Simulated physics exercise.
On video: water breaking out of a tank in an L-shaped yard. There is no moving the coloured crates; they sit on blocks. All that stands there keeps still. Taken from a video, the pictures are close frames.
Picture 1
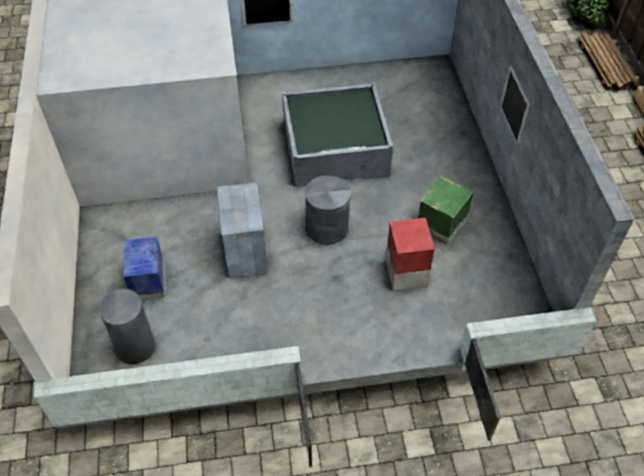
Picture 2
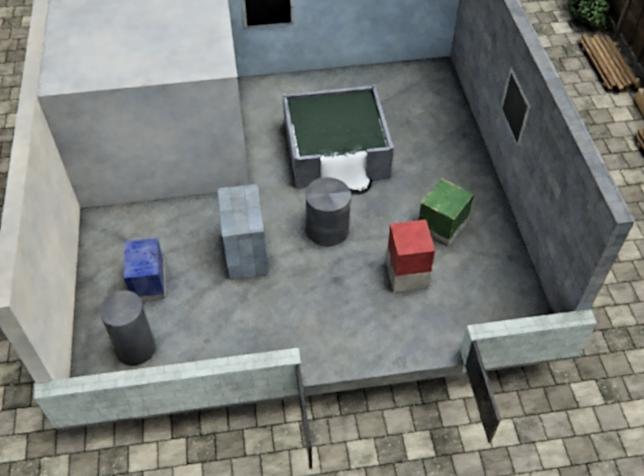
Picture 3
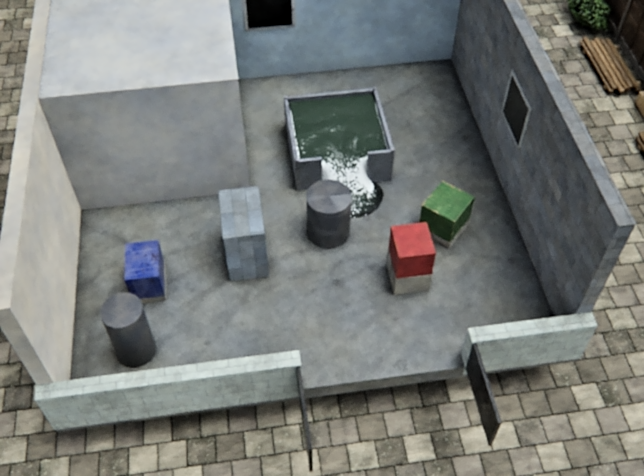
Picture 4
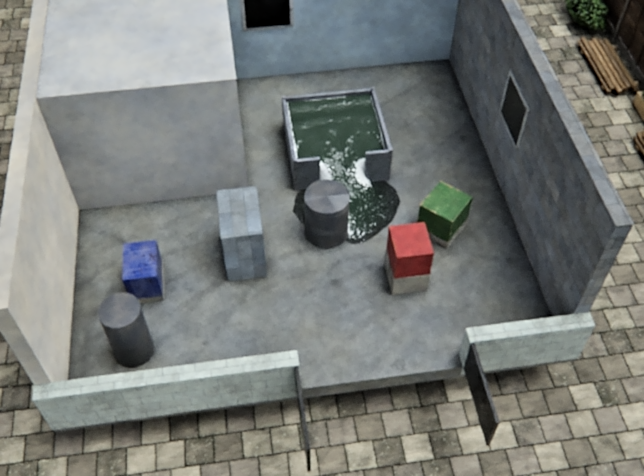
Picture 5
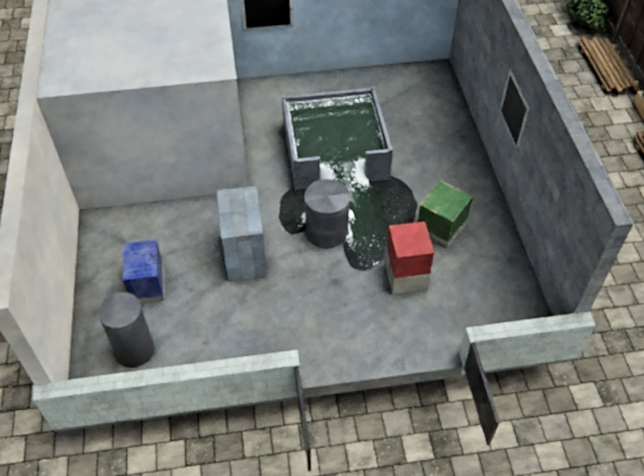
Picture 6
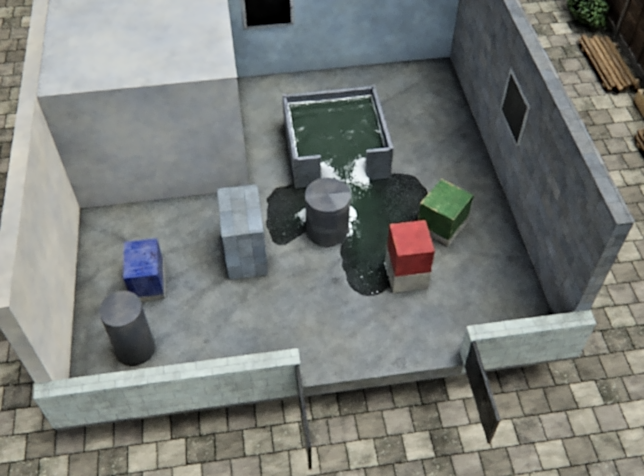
Dark green water bursts through the front of a square grey tank in a walled concrete yard, seen from a fixed, high viewpoint. It foams white at the gap, spreads around the dark cylinder just in front, and runs forward beside the red crate and toward the green one. A pale blue-grey block, a blue crate and another dark cylinder stand motionless at left.
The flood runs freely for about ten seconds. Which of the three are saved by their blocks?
As I see it, the red crate is out of reach; the green crate is within reach; the blue crate is out of reach.
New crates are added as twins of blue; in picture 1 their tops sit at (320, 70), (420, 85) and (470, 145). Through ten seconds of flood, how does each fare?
Stays clear, stays clear, stays clear.
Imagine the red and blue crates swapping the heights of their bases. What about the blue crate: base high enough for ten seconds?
The blue one stays out of it.
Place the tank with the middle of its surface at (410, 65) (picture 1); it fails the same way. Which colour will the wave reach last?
The crate marked blue.
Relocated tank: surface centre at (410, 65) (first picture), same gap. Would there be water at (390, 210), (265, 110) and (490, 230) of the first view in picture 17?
First drenched; next unwetted; last drenched.
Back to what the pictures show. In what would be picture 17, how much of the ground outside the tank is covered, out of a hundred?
It comes to 40 per cent.
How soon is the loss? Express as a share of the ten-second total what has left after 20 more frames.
Around 35 % of the total, roughly.
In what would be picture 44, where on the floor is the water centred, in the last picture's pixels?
Centre of the water: Near (340, 226).
A moment on, water covers 20 % of the floor; the red crate water round its plinth, the green crate water round its plinth, the blue crate not reached.
Next, water covers 40 % of the floor; the red crate water round its plinth, the green crate water round its plinth, the blue crate not reached.
Then, water covers 50 % of the floor; the red crate water round its plinth, the green crate water round its plinth, the blue crate water round its plinth.
Later, water covers 75 % of the floor; the red crate water round its plinth, the green crate water round its plinth, the blue crate water round its plinth.
In the end, water covers 90 % of the floor; the red crate stayed above the water, the green crate was topped, the blue crate stayed above the water.
